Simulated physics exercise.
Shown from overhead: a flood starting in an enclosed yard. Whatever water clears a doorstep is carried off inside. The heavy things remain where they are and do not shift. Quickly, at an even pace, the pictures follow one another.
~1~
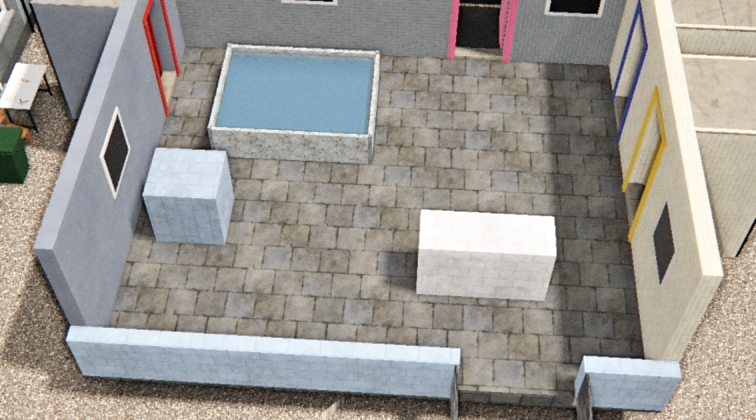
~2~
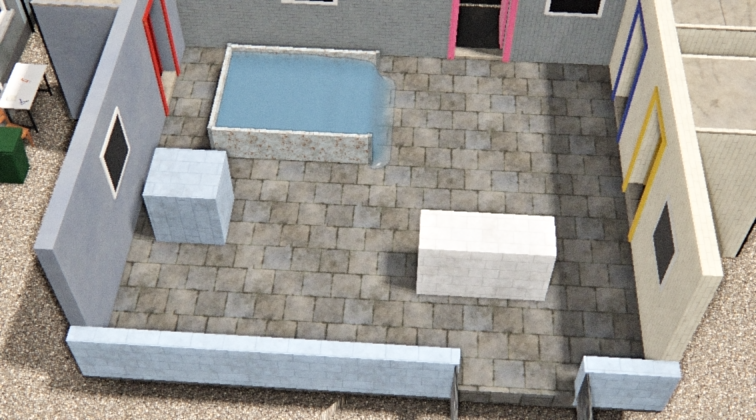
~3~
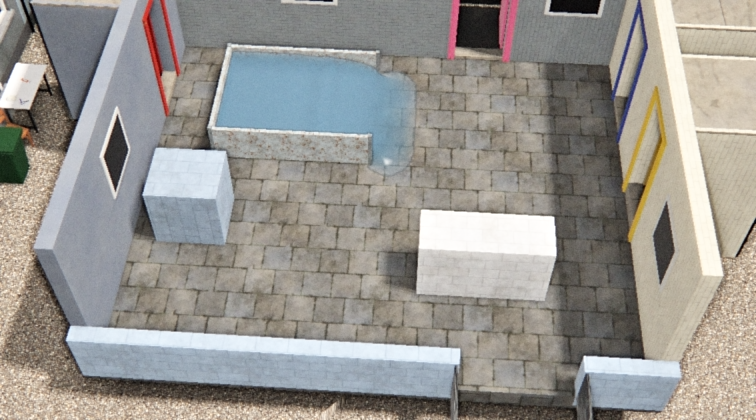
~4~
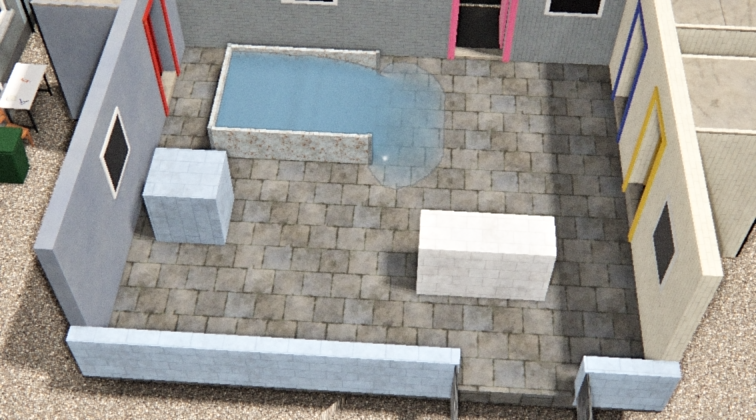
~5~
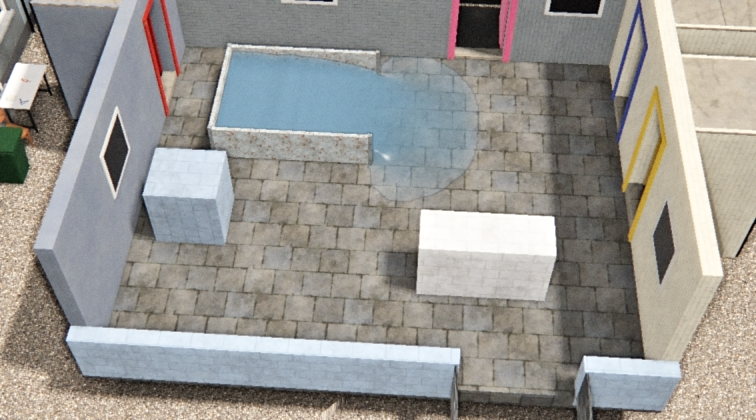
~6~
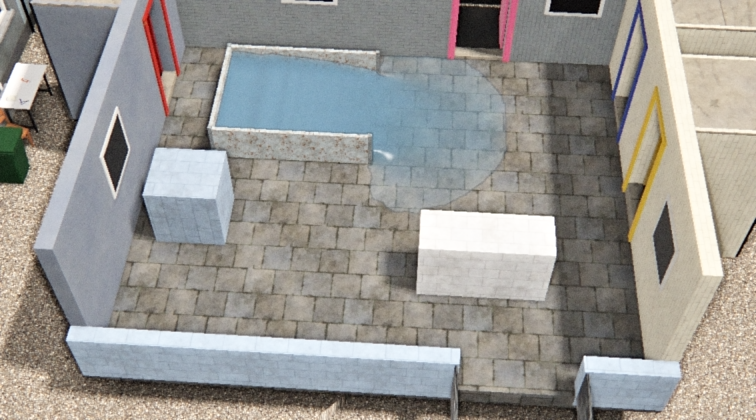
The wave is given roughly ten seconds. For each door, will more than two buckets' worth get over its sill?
Door by door: The red door no, two buckets' worth or less; the blue door yes, more than two buckets' worth; the pink door yes, more than two buckets' worth; the yellow door no, two buckets' worth or less.
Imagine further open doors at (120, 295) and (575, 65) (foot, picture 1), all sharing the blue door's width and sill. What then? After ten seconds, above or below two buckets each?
The first new door stays below the line, and the second crosses the line.
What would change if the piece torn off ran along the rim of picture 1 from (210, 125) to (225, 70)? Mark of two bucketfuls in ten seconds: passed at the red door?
One by one: Red takes more.
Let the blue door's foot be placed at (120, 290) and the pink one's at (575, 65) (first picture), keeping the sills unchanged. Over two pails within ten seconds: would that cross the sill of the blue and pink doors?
Blue: Does not flood; pink: Gets flooded.
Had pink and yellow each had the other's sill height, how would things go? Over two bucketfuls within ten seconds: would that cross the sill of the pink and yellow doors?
Result - pink door: Misses the threshold; yellow door: Clears the threshold.
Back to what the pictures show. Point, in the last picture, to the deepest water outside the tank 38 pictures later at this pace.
Answer: (597, 382).
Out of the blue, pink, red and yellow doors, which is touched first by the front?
It's the pink-painted one.
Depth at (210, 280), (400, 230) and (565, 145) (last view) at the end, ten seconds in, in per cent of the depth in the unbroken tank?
About 10, 12 and 8 per cent.
A moment on, water covers 30 % of the floor; the red door not reached, the blue door wet at the sill, nothing in, the pink door wet at the sill, nothing in, the yellow door not reached.
Next, water covers 40 % of the floor; the red door not reached, the blue door over two buckets in, the pink door under two buckets in, the yellow door wet at the sill, nothing in.
Then, water covers 45 % of the floor; the red door not reached, the blue door far over two buckets in, the pink door over two buckets in, the yellow door wet at the sill, nothing in.
Later, water covers 55 % of the floor; the red door not reached, the blue door far over two buckets in, the pink door over two buckets in, the yellow door wet at the sill, nothing in.
In the end, water covers 95 % of the floor; the red door not reached, the blue door far over two buckets in, the pink door over two buckets in, the yellow door wet at the sill, nothing in.
